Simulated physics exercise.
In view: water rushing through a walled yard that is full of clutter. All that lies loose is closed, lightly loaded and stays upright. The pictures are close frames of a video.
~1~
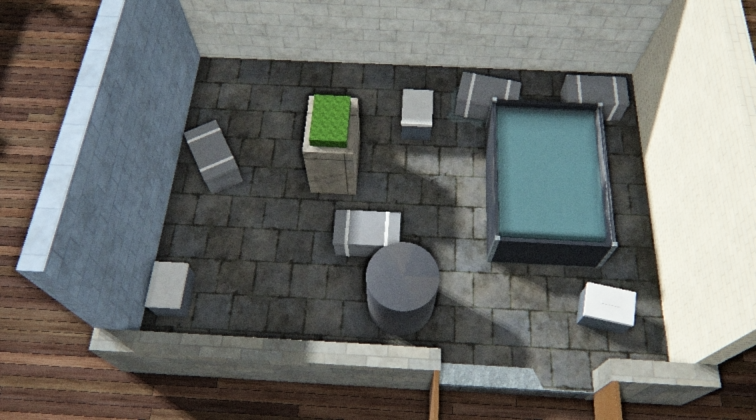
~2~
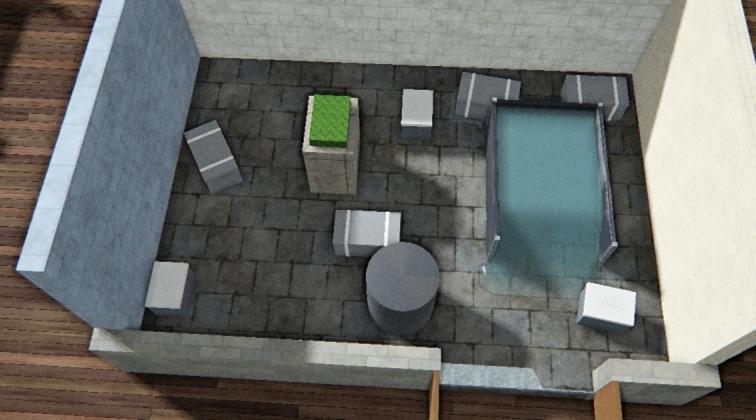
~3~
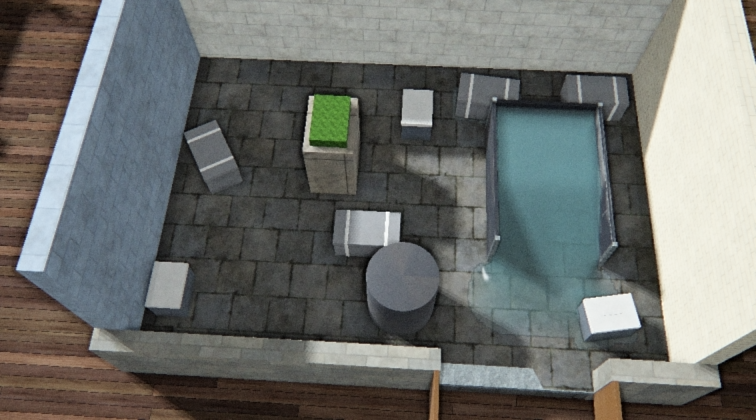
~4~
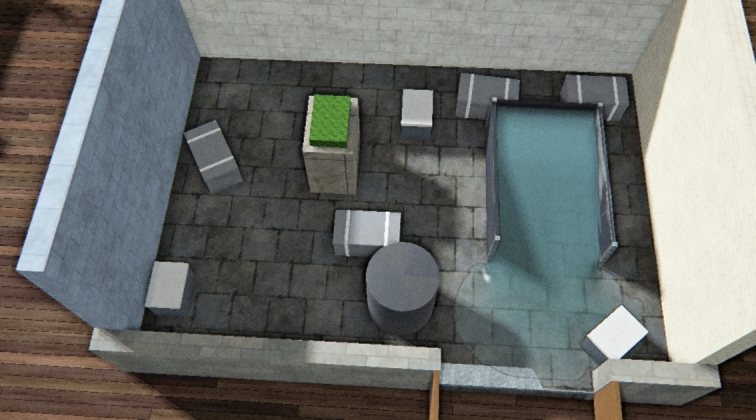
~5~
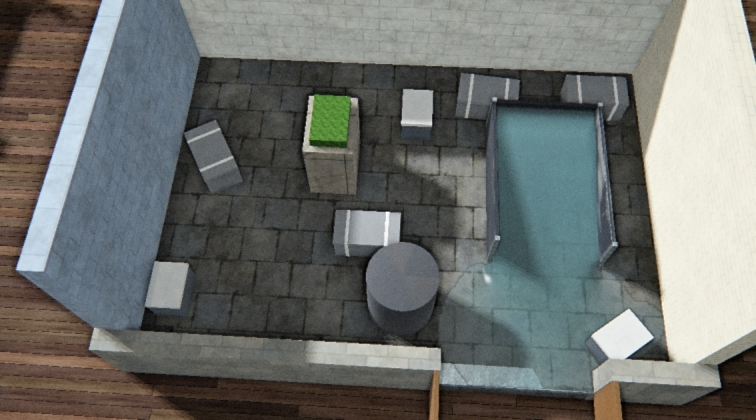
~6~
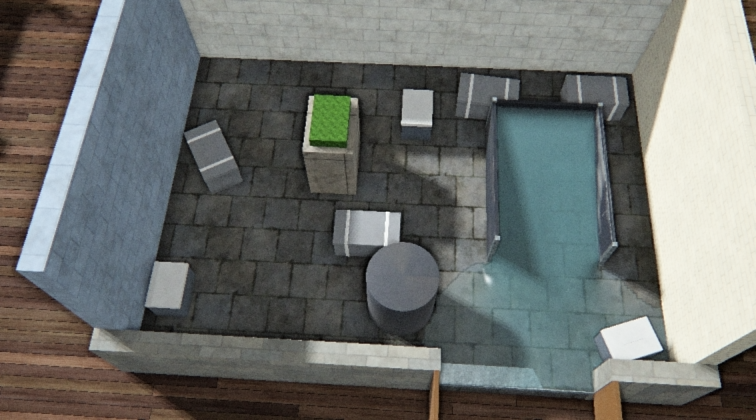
Water spills from the open front of a tank at the right of a walled, grey-tiled yard, seen from high above by a still camera, with wooden boards outside. A green-topped pale block, a grey cylinder and several grey and white boxes stand about the floor. The blue-green water spreads toward the front gap, and the white box at lower right shifts, turns and slides slightly toward the corner, while the others stay put.
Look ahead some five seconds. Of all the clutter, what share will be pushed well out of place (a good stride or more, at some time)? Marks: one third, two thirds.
It is under a third.
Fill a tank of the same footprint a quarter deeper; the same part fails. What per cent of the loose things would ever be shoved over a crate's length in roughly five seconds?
Close to 30 %.
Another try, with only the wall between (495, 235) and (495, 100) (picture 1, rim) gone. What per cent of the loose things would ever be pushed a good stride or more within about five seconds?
About 60 per cent.
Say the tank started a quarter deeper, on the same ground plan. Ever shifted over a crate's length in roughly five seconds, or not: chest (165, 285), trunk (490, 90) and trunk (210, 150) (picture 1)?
As listed: Never so far, under that, under that.
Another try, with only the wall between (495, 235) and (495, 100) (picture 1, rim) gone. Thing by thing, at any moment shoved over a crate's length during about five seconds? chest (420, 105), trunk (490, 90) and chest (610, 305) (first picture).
In that order: Swept aside, short of that, never so far.
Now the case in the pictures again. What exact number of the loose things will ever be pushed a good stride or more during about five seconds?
1 of them.
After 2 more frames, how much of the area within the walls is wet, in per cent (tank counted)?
I make it 25 per cent.
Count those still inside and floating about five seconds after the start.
1 of them.
A moment on, 1 of 7 are well off their spots; 1 afloat.
Next, 1 of 7 are well off their spots; 1 afloat.
Later, 1 of 7 are well off their spots; 1 afloat.
In the end, 1 of 7 are well off their spots, and 1 have been at some point; 1 afloat.
